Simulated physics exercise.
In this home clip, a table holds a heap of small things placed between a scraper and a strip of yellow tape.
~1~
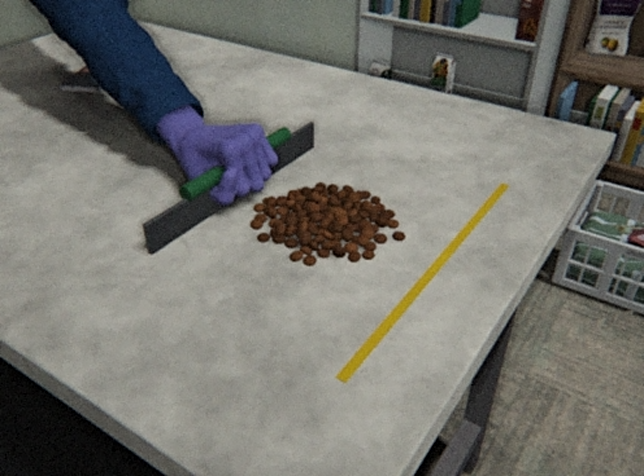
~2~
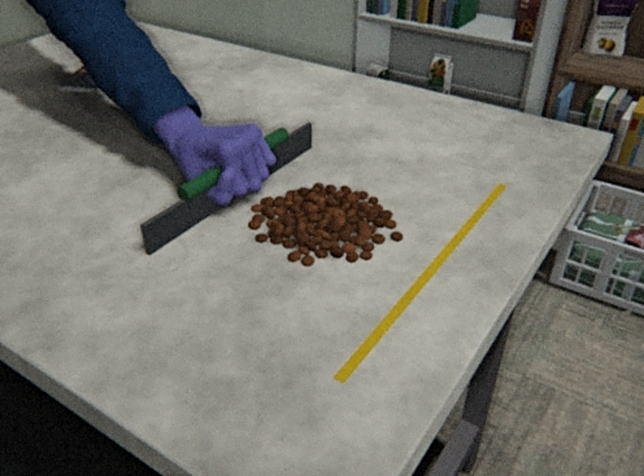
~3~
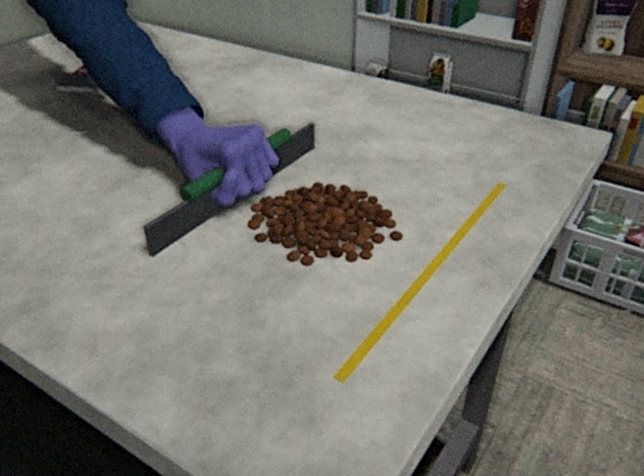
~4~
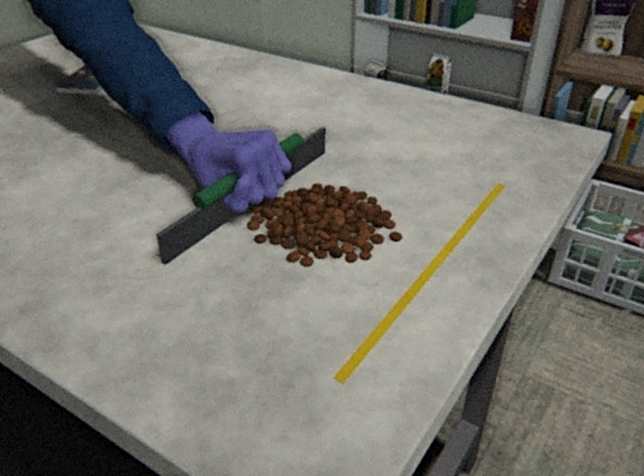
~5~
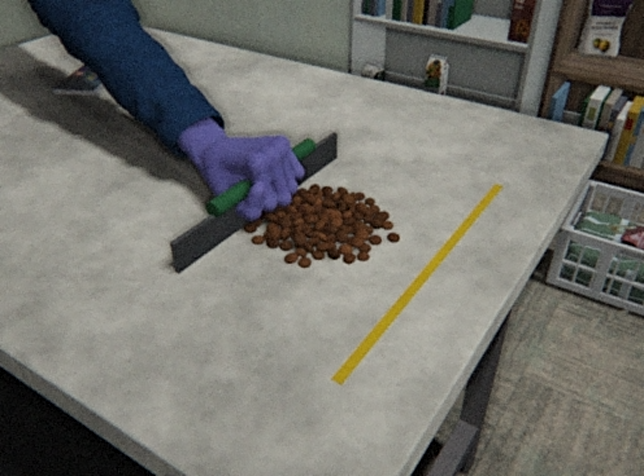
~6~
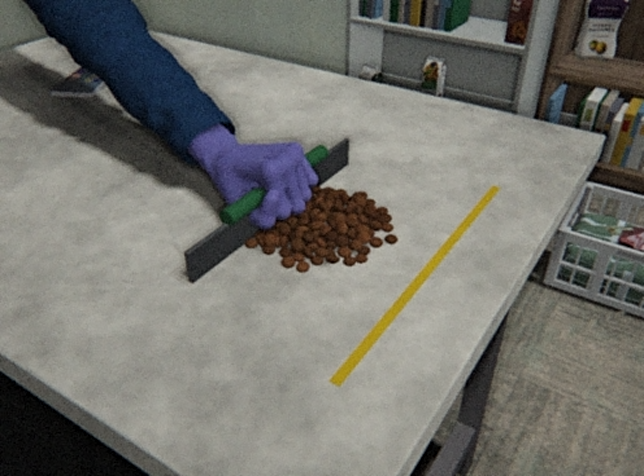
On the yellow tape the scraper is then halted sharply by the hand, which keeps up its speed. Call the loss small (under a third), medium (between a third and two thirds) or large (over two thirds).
Small.
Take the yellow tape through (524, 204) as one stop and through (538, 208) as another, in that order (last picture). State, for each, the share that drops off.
70 % and 90 %.
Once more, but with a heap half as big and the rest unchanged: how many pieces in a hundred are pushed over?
Count per hundred: Around 0.
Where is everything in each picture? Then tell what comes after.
Scraper near (161, 229), at rest; yellow tape near (500, 191), about a palm's width from the edge; edge at (513, 297); the heap near (330, 218), bits of dog kibble, in the first frame.
Scraper near (159, 230), at rest, in the second frame.
Scraper near (162, 231); the heap near (328, 218), in the third frame.
Scraper near (175, 239), in the fourth frame.
Scraper near (189, 247); the heap near (325, 220), a little pushed along, in the fifth frame.
Scraper near (202, 256); yellow tape near (491, 194); edge at (506, 299); the heap near (332, 226), near two thirds pushed along, in the sixth frame.
Shortly afterwards, scraper still moving, near (356, 214); heap all on the table, its front near (431, 284).
Next, scraper stopped at the yellow tape; heap a little over the edge.
Some moments later, scraper stopped at the yellow tape; heap near a quarter over the edge.
In the end, scraper stopped at the yellow tape; heap near a quarter over the edge.
